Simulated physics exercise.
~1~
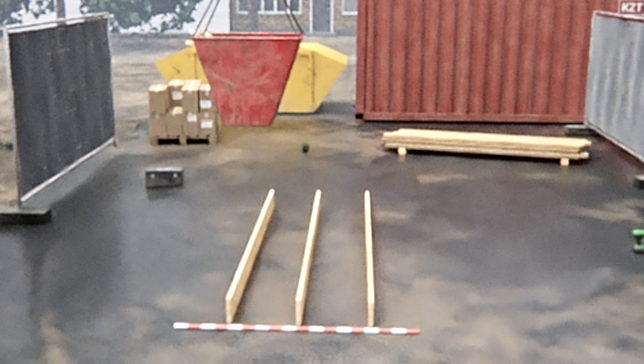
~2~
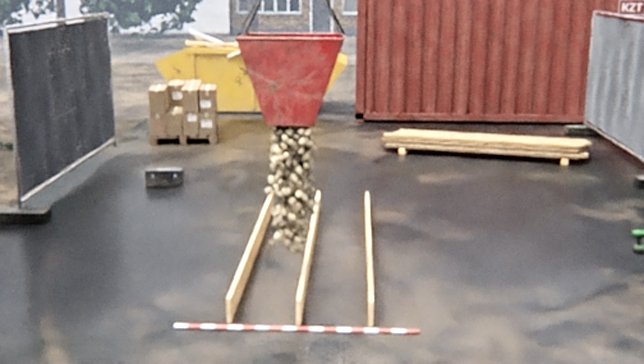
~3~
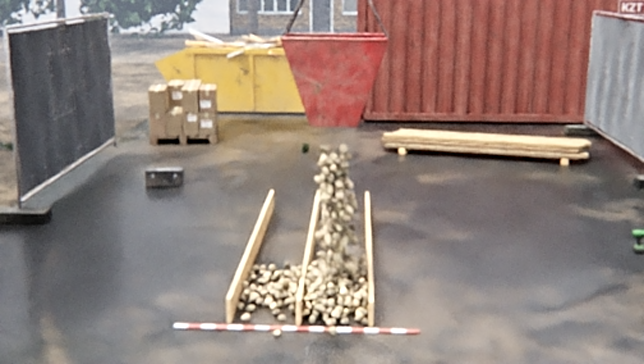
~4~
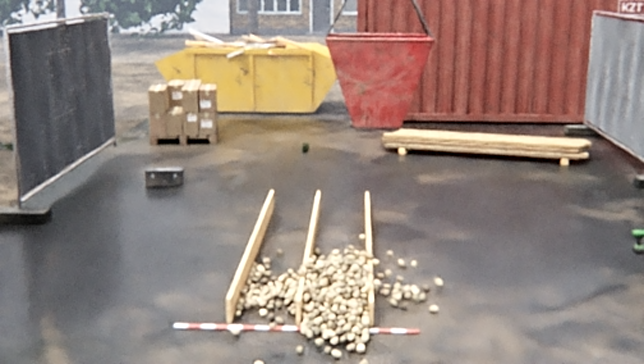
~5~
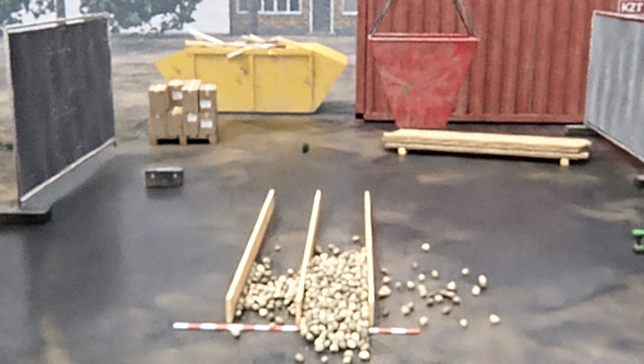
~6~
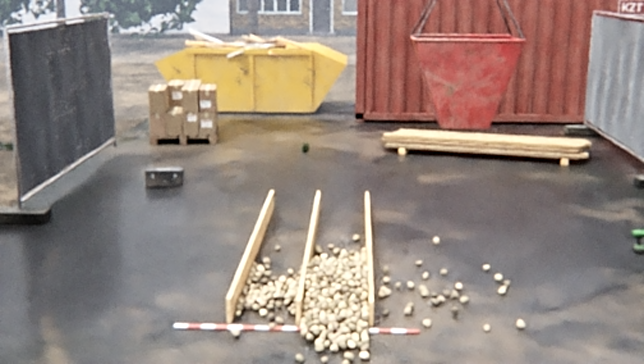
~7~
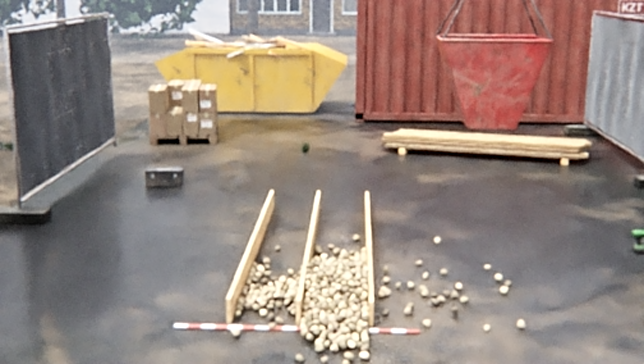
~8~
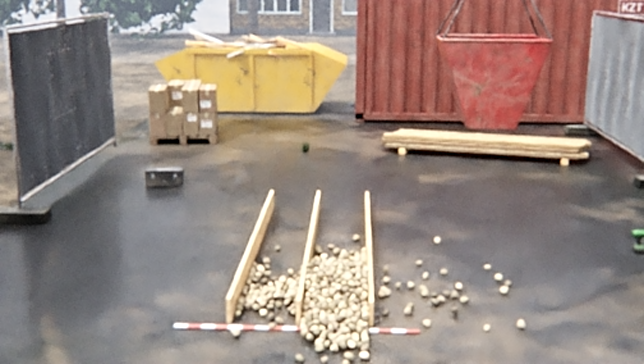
In a fenced yard, a red hopper moving right drops stones between three planks, most landing in the right bay, some scattering rightwards.
